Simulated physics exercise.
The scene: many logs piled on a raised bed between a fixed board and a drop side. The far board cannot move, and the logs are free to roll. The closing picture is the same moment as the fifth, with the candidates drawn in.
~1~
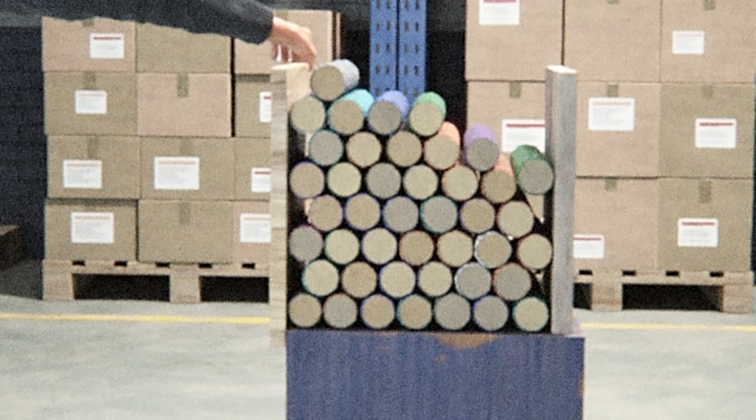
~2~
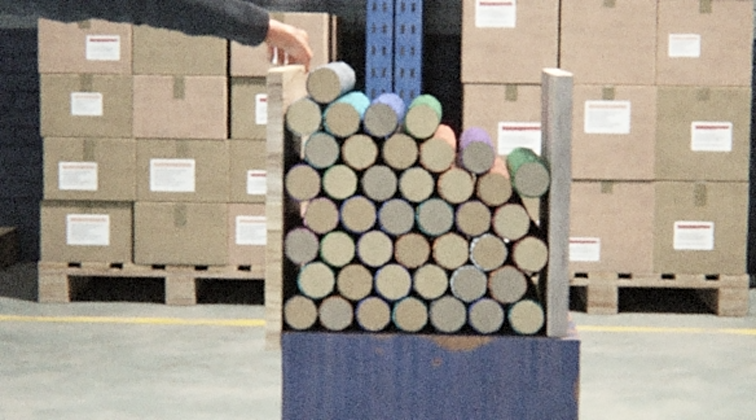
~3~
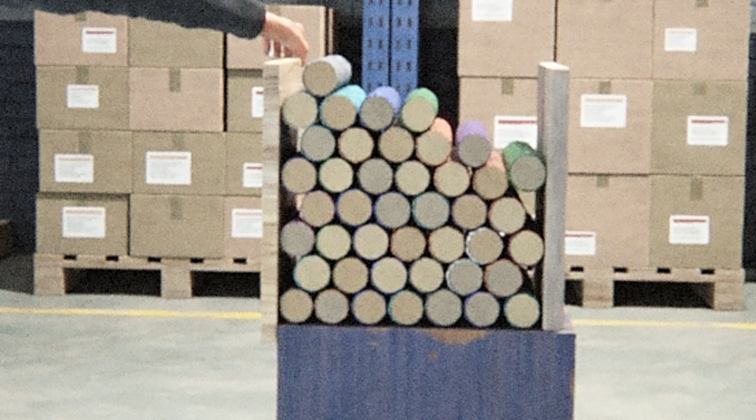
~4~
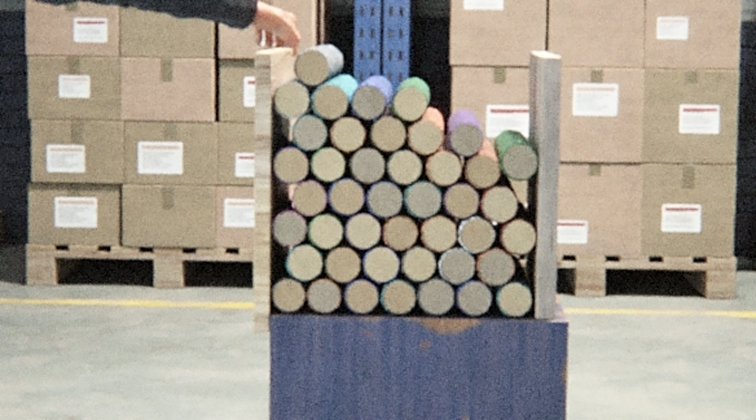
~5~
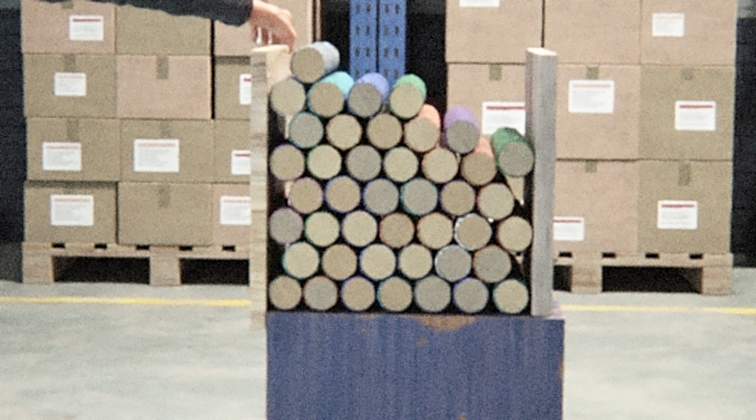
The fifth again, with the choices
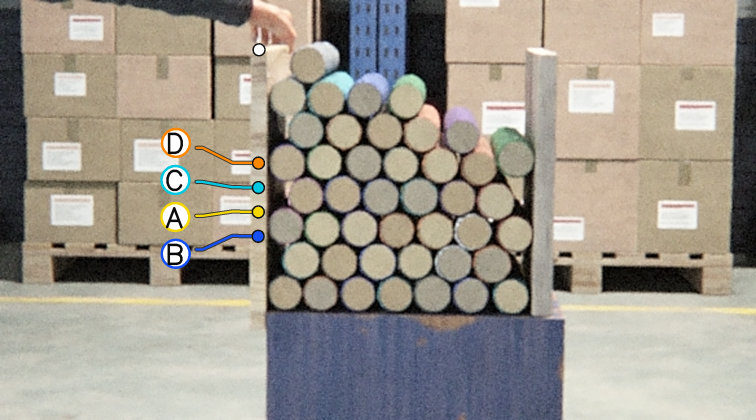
A stack of logs sat between two upright side boards on a blue base, a hand touching the top left one, and nothing shifted except the whole view, which drifted slightly left and up.
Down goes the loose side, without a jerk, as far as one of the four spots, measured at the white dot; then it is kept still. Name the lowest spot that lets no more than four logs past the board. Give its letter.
Down to C.
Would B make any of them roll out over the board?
Yes.
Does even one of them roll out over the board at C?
Yes.
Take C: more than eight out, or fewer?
At C, fewer than eight.
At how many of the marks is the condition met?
The number is two.
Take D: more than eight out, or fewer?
At D, fewer than eight.
On the copy, A at (258, 212); B at (258, 236); C at (258, 187); D at (258, 163); the white dot at (259, 50).
On C. First, top of the board (268, 111).
Then, top of the board (267, 180).
Finally, top of the board (267, 187), two out over the board.
By contrast, A more than four out over the board; B more than four out over the board; D one out over the board.
